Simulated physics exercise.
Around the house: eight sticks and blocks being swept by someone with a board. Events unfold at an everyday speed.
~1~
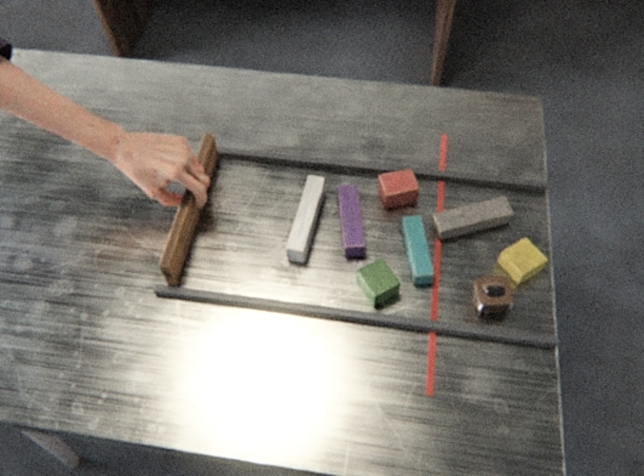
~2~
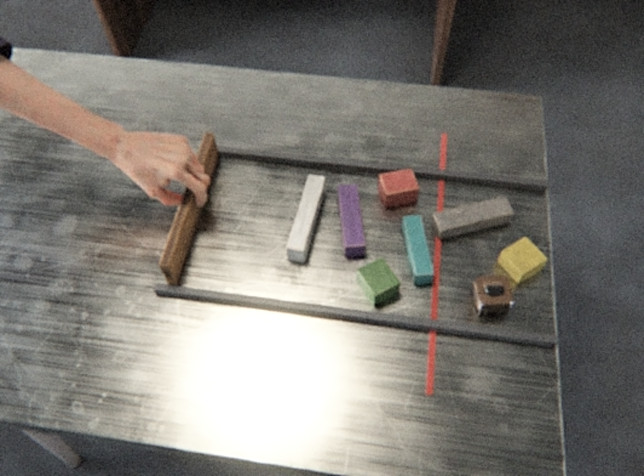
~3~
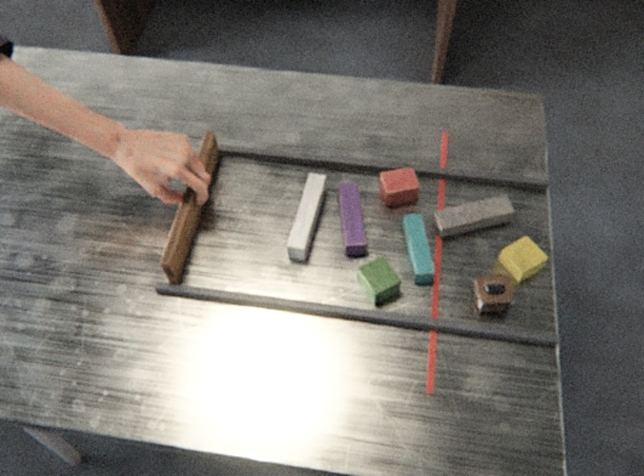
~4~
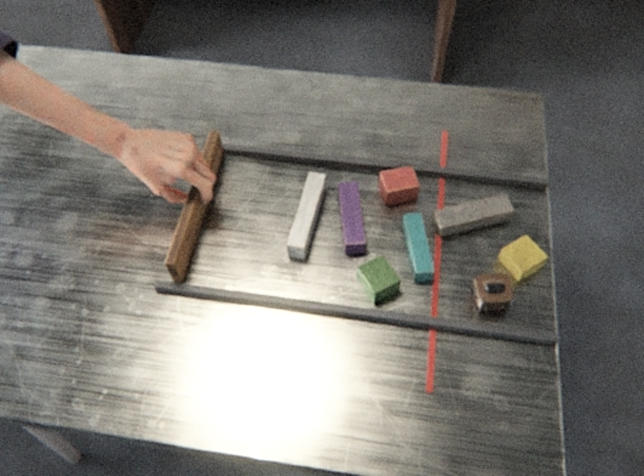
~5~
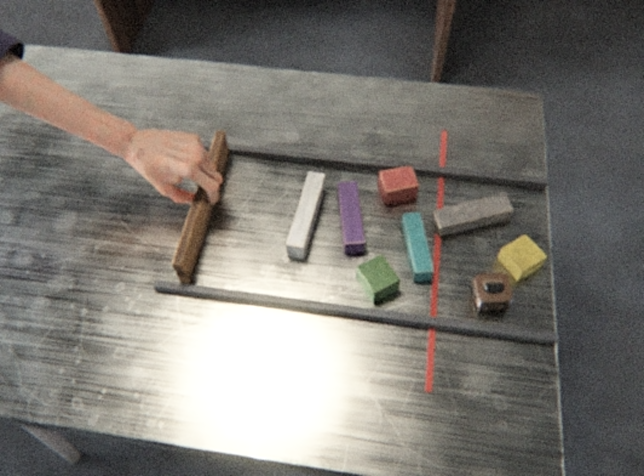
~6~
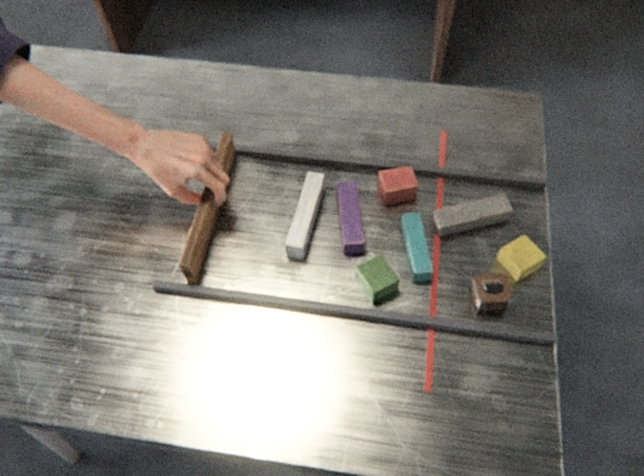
On a dark, scratched tabletop, a hand grips a wooden board between two dark rails and slides it slightly to the right, while eight scattered sticks and blocks, some near a red line, stay still without being touched.
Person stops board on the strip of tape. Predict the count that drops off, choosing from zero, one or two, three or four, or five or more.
The count is zero.
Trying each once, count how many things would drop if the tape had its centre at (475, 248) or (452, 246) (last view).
The floor gets 1 the first time and 0 the second.
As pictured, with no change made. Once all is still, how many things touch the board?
The count comes out at 2.
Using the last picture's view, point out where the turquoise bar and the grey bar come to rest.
The turquoise bar ends at (486, 260) and the grey bar at (525, 213).
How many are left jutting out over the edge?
That adds up to 1.
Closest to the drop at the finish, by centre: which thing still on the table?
The one out in front is the grey bar.
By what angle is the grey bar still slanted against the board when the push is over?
Roughly 45 degrees.
A little later, none off yet; yellow block at rest near (521, 258); brown case at rest near (490, 293); grey bar at rest near (471, 215).
Next, none off yet; yellow block at rest near (521, 258); brown case at rest near (490, 293); grey bar shifted a little near (499, 214).
When it is over, the number that fall off is zero.
